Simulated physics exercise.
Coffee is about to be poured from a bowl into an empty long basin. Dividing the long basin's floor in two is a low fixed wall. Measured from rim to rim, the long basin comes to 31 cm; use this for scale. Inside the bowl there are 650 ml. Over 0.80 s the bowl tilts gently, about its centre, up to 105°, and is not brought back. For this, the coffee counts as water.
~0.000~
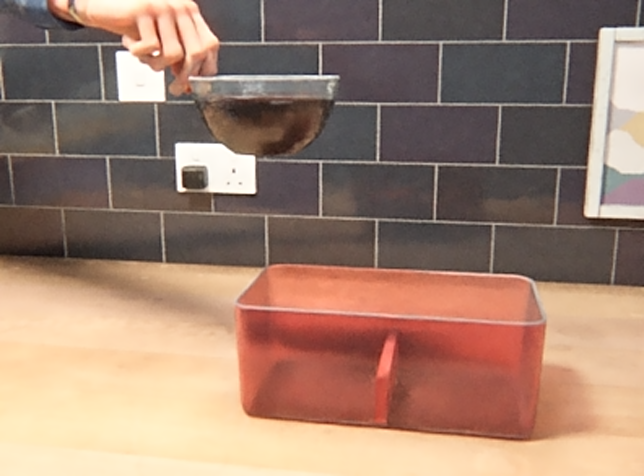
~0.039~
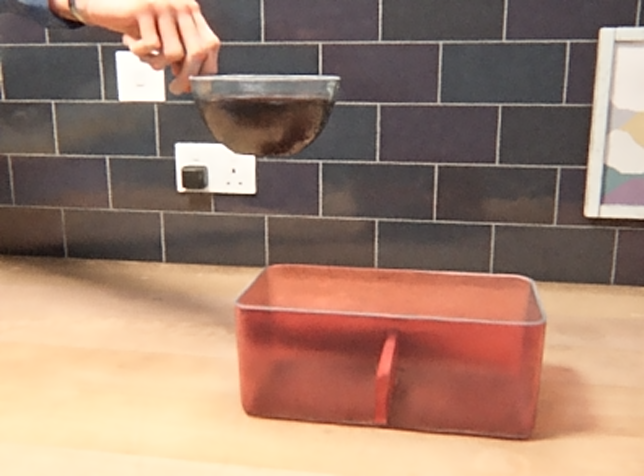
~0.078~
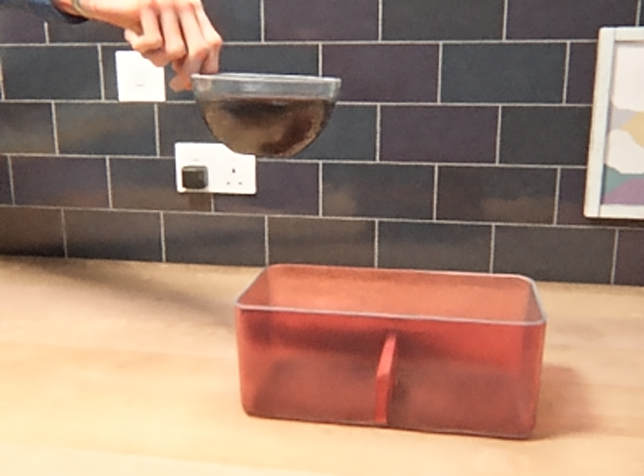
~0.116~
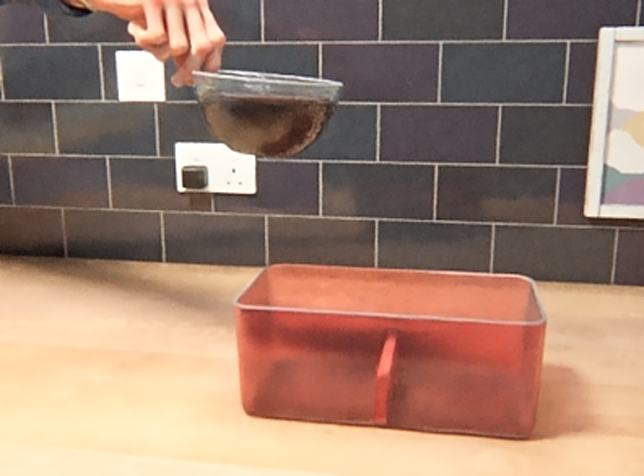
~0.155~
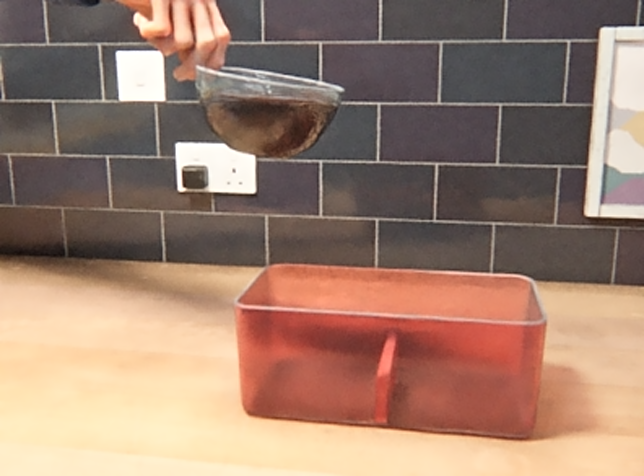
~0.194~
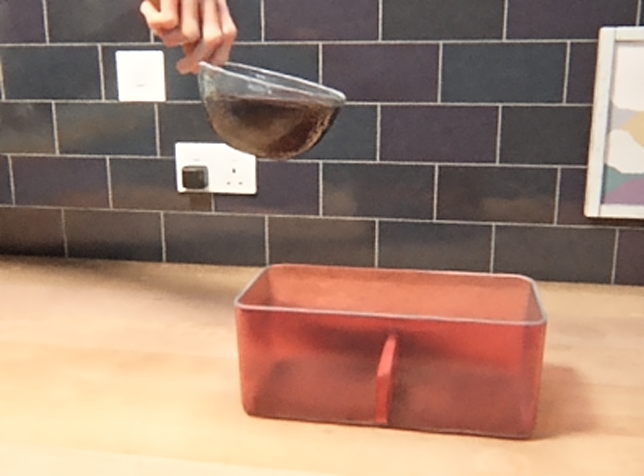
To begin with, a hand holds a clear bowl of dark liquid almost level above an empty red basin with a low divider, on a wooden counter by a dark tiled wall. The hand then gently tilts the bowl, lowering its right edge, while the basin stays still.
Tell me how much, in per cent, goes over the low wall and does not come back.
I would say about 61 per cent.
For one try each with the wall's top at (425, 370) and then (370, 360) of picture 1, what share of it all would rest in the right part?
Some 20 in a hundred, then some 75 in a hundred.
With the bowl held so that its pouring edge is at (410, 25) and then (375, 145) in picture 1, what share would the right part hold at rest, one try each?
In order, 85 and 80 per cent.
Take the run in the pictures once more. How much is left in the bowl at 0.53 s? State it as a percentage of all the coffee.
Roughly 40 per cent.
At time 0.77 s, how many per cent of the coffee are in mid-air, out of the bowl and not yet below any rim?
Near 10 percent.
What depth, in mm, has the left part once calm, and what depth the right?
Some 12 mm on the left and some 18 mm on the right.
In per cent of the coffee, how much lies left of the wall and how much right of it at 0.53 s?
I'd say some 2 in a hundred on the left and 8 on the right.
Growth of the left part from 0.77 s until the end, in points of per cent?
10 %.
Then, 0.53 s in, the tilt is 77° and 39 per cent is still to pour, 2 is left of the wall and 8 right of it.
Then, 0.77 s in, the tilt is 105° and 1 per cent is still to pour, 28 is left of the wall and 61 right of it.
Then, 1.02 s in, the tilt is 105° and 0 per cent is still to pour, 38 is left of the wall and 61 right of it.
Then, 1.30 s in, the tilt is 105° and 0 per cent is still to pour, 38 is left of the wall and 61 right of it.
Finally, 38 per cent lies left of the wall, 61 right of it and 2 outside.
